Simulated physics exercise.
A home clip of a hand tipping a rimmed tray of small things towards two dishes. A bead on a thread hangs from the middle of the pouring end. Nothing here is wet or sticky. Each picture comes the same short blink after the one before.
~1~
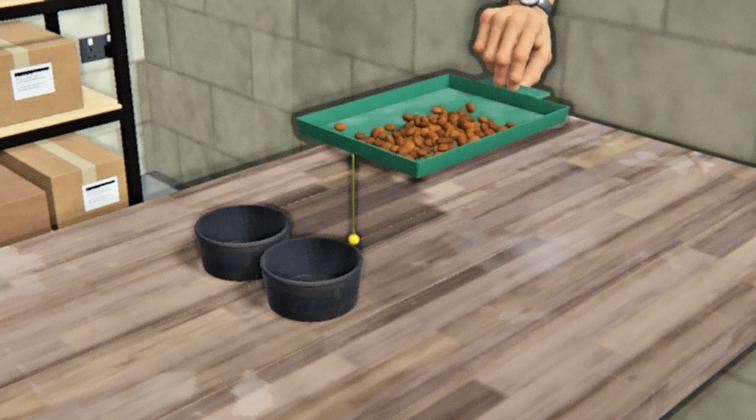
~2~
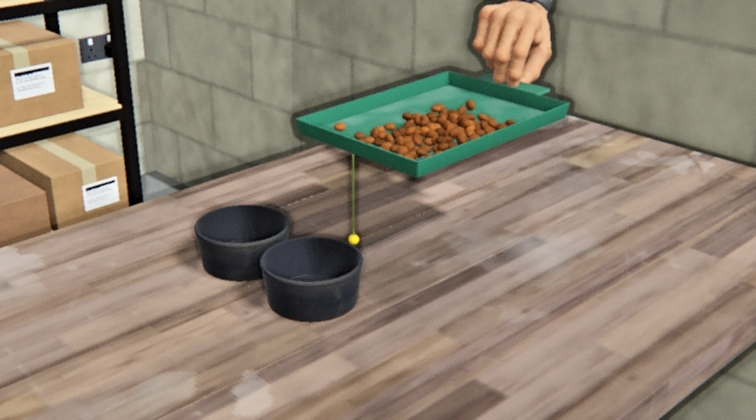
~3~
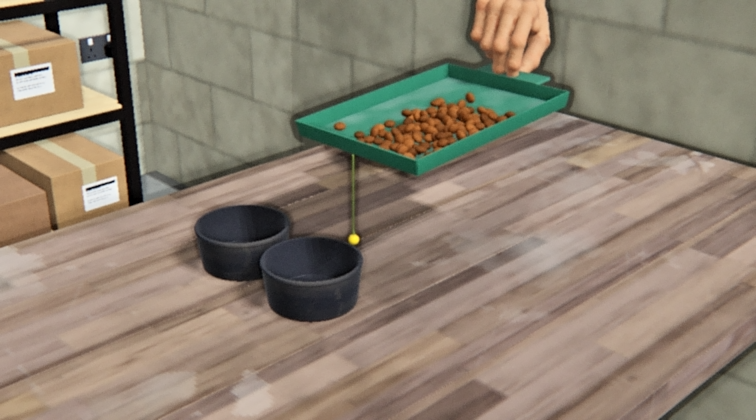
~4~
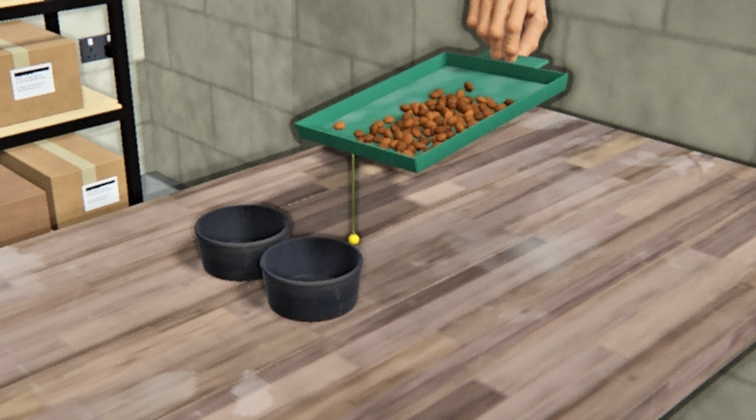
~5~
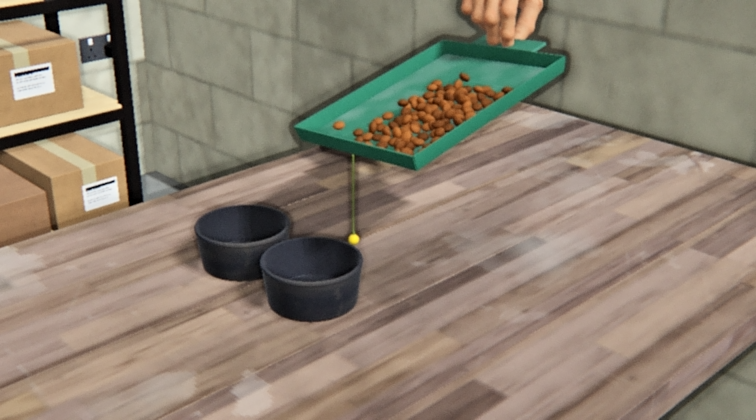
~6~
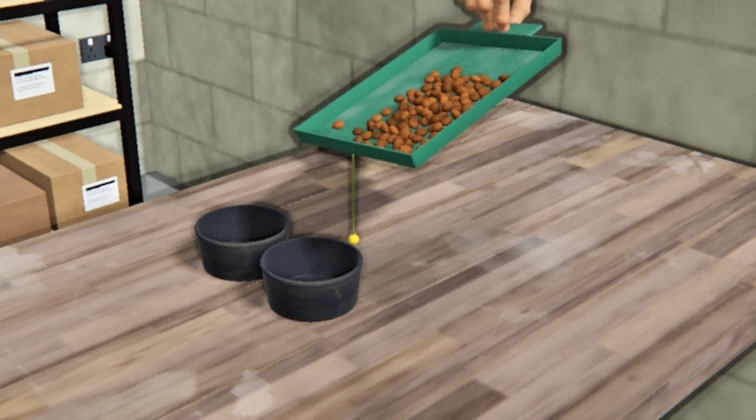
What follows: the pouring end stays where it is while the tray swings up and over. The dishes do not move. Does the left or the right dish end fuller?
Fuller: The right dish.
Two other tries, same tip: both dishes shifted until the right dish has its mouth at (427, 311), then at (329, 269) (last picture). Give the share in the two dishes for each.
The first gives 30 %, the second 70 %.
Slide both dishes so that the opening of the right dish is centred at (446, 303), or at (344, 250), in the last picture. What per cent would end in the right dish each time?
First some 0, then 30 per cent.
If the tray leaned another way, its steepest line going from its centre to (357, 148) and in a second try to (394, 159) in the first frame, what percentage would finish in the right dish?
The first gives 60 %, the second 10 %.
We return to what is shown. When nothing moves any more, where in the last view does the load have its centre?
Near (294, 284).
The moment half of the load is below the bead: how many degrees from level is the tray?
At about 95°.
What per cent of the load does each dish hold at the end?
Left dish: 10 %, right dish: 60 %.
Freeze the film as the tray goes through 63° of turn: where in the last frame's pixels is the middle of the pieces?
Near (349, 119).
Just after the last frame, tray tipped steeply; almost all on the tray; about a tenth in the air.
A moment on, tray tipped past a quarter turn; roughly a quarter on the tray; roughly a third in the right dish; about a tenth in the left dish; roughly a quarter outside both; about a tenth in the air.
Further on, tray tipped past a quarter turn; roughly half in the right dish; about a tenth in the left dish; roughly a third outside both.
When it is over, tray tipped past a quarter turn; roughly half in the right dish; about a tenth in the left dish; roughly a third outside both.
